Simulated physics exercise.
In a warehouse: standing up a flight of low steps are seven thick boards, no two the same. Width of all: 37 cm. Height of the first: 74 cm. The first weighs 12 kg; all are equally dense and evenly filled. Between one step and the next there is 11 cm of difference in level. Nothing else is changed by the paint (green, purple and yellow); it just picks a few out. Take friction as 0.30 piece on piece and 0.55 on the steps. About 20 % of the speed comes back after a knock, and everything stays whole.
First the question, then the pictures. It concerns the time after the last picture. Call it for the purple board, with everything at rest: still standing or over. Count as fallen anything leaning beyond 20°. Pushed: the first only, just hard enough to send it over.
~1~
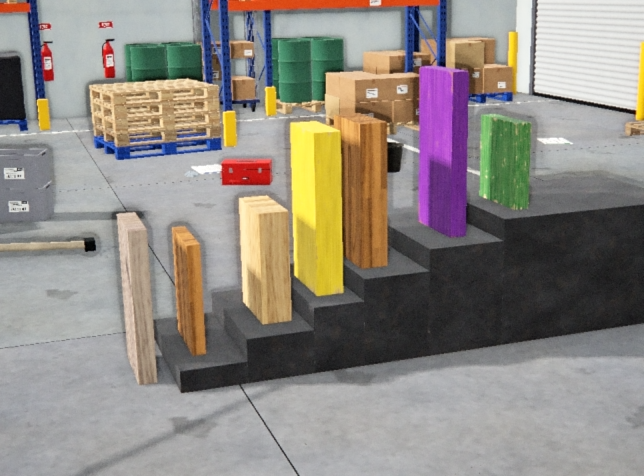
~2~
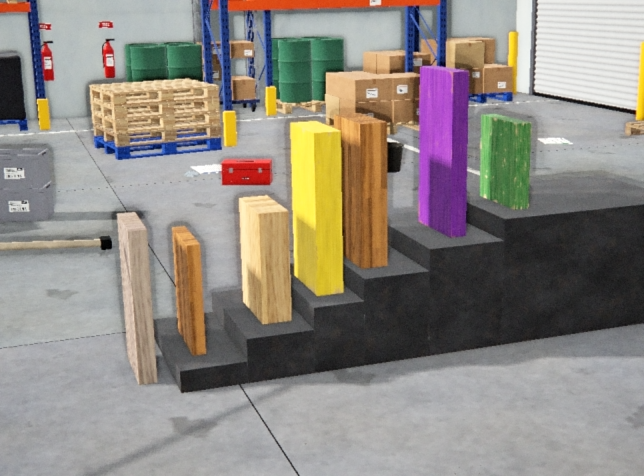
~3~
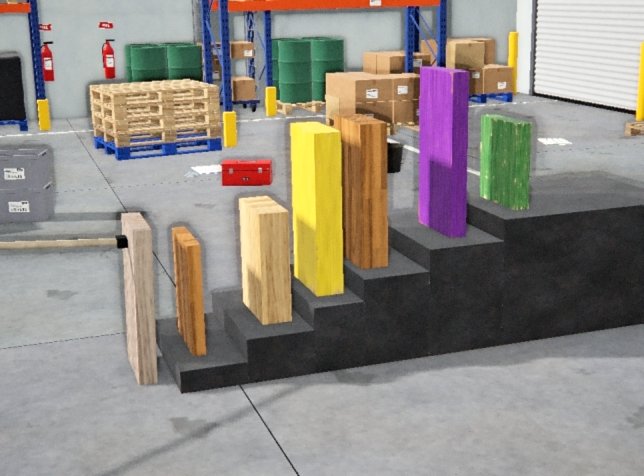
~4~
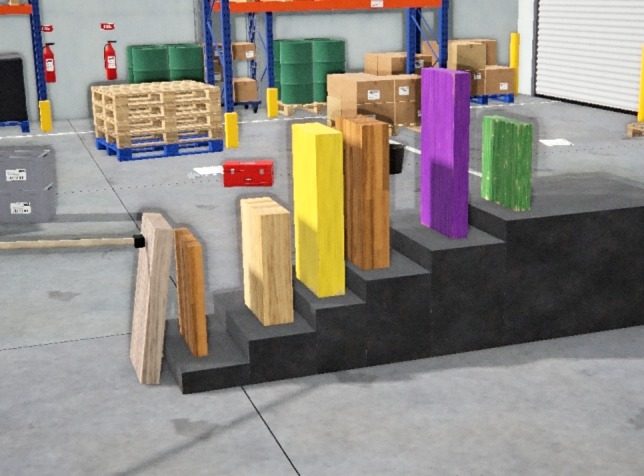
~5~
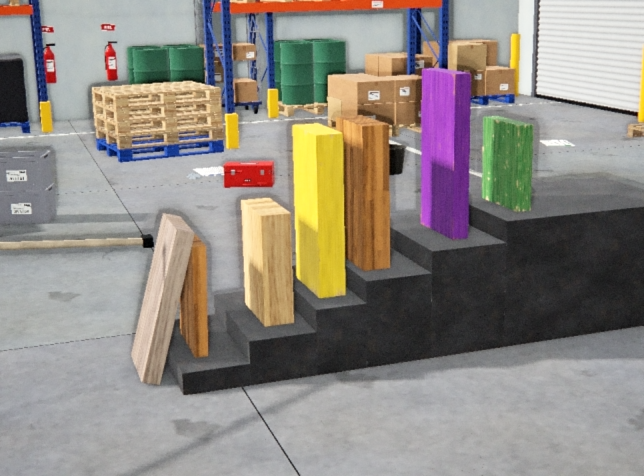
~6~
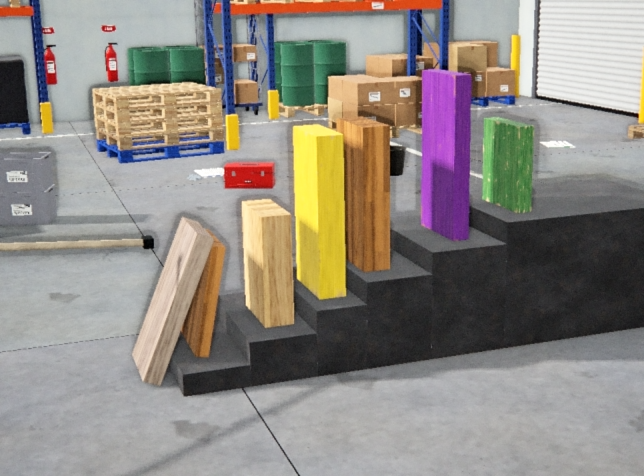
Stays.
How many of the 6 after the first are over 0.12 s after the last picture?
Number at that point: 1 in total.
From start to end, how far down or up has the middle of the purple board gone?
About 0 cm lower.
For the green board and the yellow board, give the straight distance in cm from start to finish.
Green ends up 0 cm away; yellow ends up 10 cm away.
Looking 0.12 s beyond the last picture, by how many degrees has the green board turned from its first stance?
Some 0°.
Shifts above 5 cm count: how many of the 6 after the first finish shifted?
Number shifted: 3.
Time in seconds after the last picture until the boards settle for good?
At roughly 1.0 seconds.
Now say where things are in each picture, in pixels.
In the first frame (we follow the side turned to the camera), pole end (89, 246) 13 cm from the first board; purple board (435, 151); green board (498, 161); yellow board (329, 215); no other piece has moved.
The second frame shows pole end (105, 245) 57 mm from the first board; purple board (435, 151).
The third frame shows pole end (122, 244) pushing; purple board (435, 152).
The fourth frame shows pole end (139, 243) pushing; purple board (436, 153); no other piece has moved.
The fifth frame shows pole end (147, 243) stopped; purple board (437, 153); no other piece has moved.
The sixth frame shows pole end (148, 244) stopped; purple board (437, 154); green board (500, 165); yellow board (331, 219); steepest lean 12°, the board at (196, 291); one has shifted.
Then, 0.12 s on from the sixth picture, 1 of the 6 other boards over; purple board unmoved.
Finally, 1 of the 6 other boards over; purple board unmoved; yellow board tipped 8°; green board unmoved. Five left standing. Seen by the last camera, middles, purple board near (445, 154), yellow board near (330, 208).
